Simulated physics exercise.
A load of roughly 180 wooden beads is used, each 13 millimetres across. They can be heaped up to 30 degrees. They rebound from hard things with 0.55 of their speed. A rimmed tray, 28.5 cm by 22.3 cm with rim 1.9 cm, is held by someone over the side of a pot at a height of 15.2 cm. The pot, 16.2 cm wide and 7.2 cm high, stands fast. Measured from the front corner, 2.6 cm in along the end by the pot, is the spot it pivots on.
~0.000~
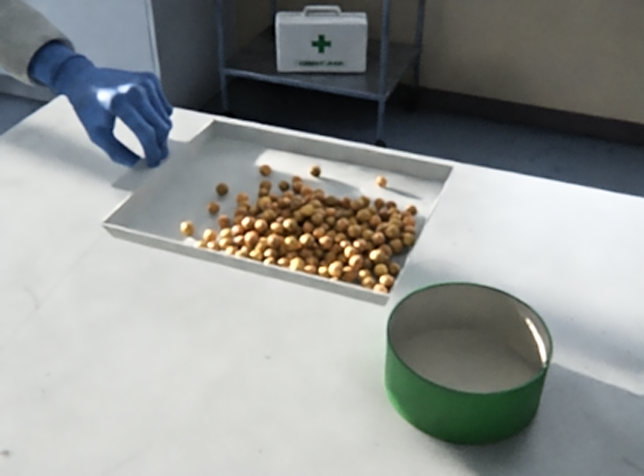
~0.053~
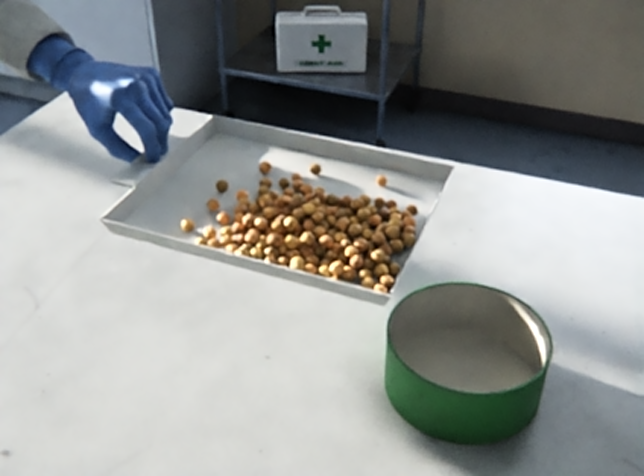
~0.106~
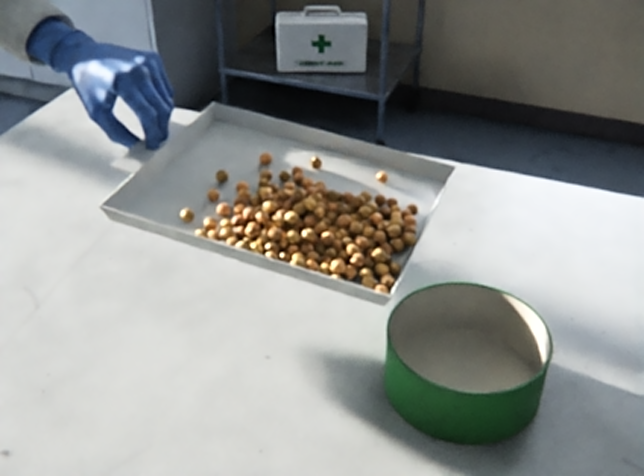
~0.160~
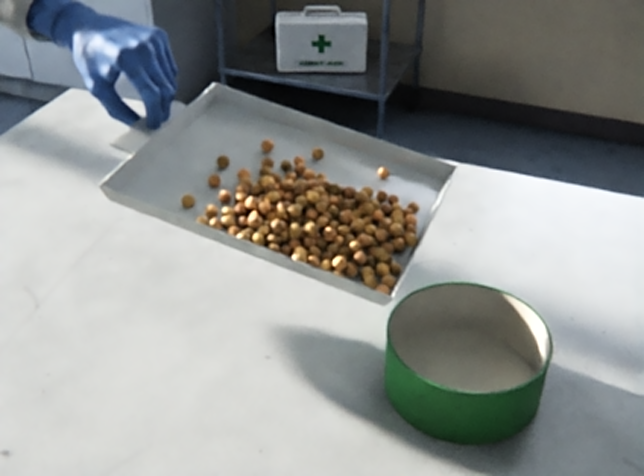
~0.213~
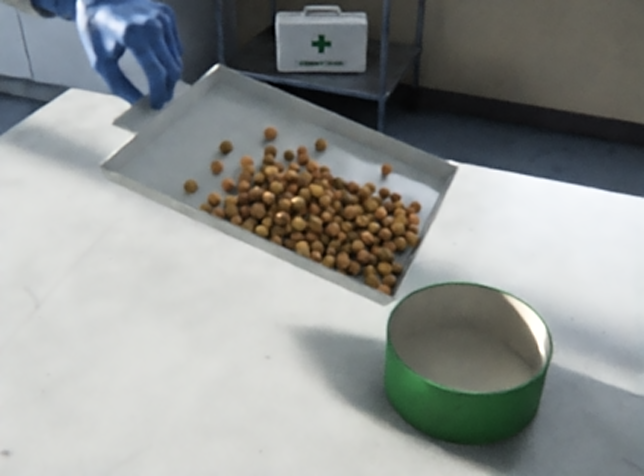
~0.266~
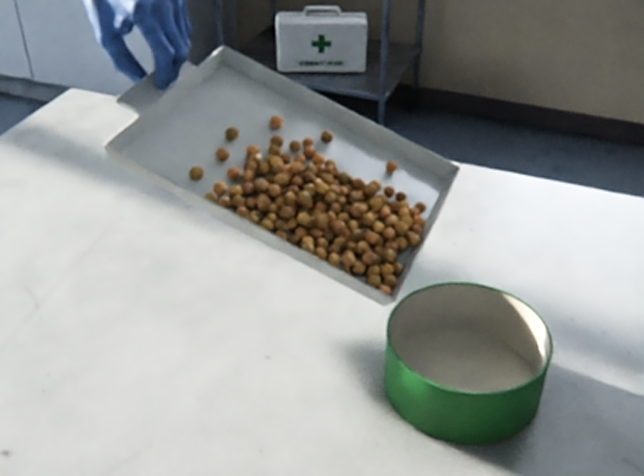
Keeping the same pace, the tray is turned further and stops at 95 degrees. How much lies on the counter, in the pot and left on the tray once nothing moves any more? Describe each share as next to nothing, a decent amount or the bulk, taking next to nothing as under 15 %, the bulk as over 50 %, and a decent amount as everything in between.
Counter - a decent amount; pot - the bulk; left on the tray - next to nothing.
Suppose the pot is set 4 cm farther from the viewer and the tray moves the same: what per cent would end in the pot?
In that setup it would come to near 60 per cent.
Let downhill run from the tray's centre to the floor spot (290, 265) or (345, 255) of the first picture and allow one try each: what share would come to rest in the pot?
I'd put it at about 0 per cent for the first tilt and about 25 per cent for the second.
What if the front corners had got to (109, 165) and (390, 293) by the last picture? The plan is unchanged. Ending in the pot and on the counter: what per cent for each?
Pot 70 % / counter 30 %.
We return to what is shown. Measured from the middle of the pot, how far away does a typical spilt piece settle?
18 cm.
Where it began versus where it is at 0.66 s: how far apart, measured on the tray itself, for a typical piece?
It has moved some 4 cm from its start.
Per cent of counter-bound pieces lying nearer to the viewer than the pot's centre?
Roughly 40 percent of the spill.
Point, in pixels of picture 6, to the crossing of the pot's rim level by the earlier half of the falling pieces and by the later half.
Near (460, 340) at first, near (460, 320) afterwards.
After 0.66 s, tilt 55 degrees; the tray holds 100 %, the pot 0 %.
After 0.93 s, tilt 80 degrees; the tray holds 55 %, the pot 20 %.
After 1.30 s, tilt 95 degrees; the tray holds 0 %, the pot 65 %.
In the end, at 2.3 s, counter 30 %, pot 70 %, tray 0 %.
